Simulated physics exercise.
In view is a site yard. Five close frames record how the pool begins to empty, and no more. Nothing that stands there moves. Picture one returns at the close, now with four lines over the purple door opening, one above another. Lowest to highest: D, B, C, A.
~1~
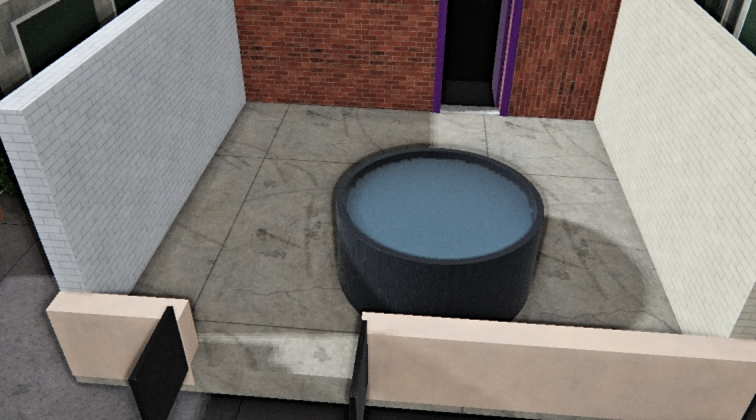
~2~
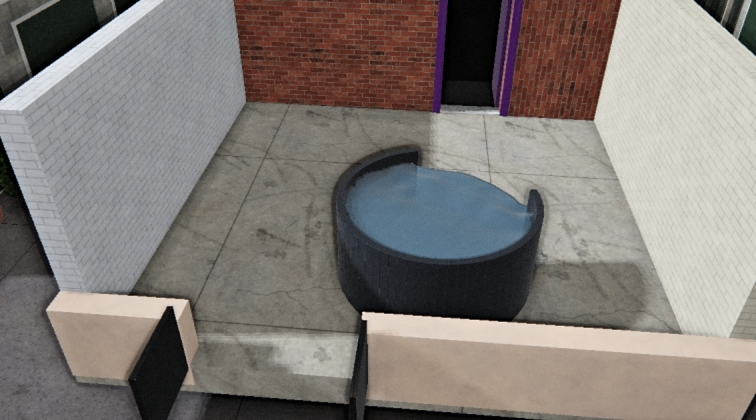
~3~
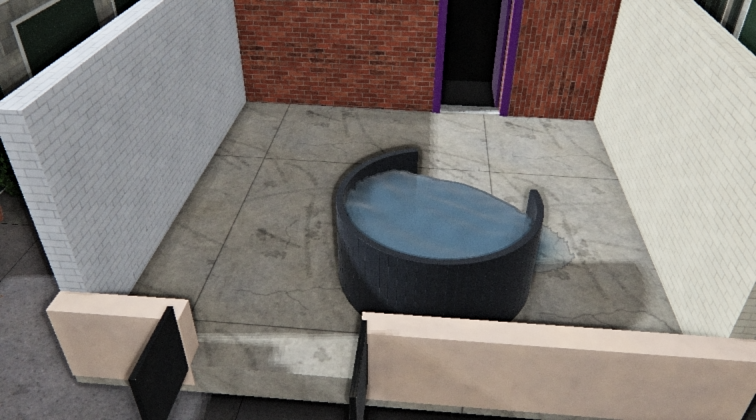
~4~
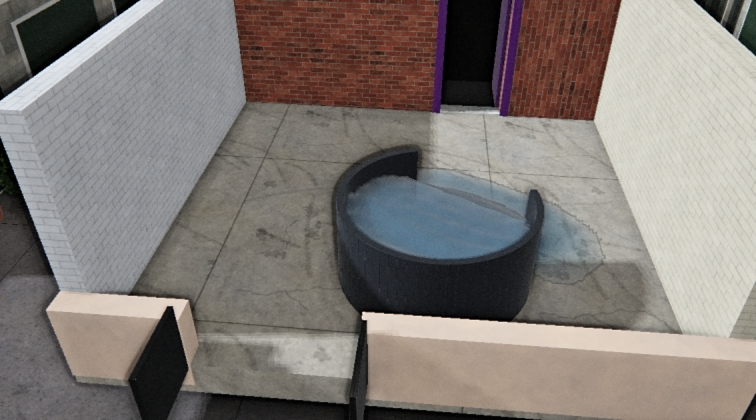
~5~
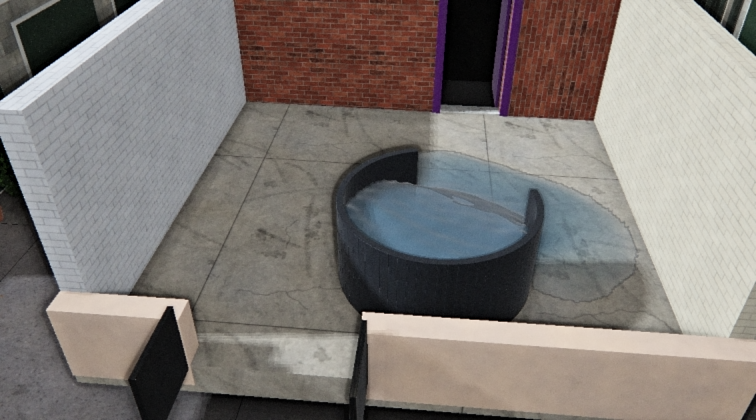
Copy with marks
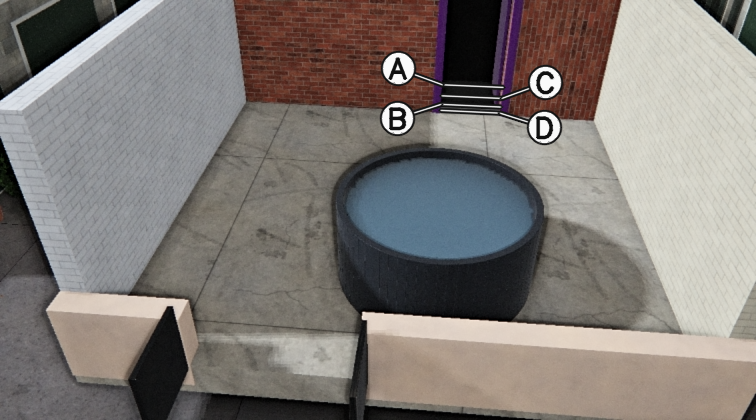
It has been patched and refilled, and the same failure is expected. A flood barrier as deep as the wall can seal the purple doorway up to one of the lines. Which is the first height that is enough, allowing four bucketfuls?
The limit is C.
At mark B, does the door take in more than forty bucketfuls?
No, it does not.
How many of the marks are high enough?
Two of them.
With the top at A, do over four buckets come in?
No, not at all.
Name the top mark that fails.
That would be B.
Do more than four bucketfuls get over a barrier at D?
Yes.
In white, A at (472, 86); B at (470, 105); C at (471, 97); D at (470, 111); from the bottom up D, B, C, A.
Choosing A, nothing gets over.
Choosing B, about 14 bucketfuls get in.
Choosing C, a bucket or two gets in.
Choosing D, dozens of bucketfuls pour in.
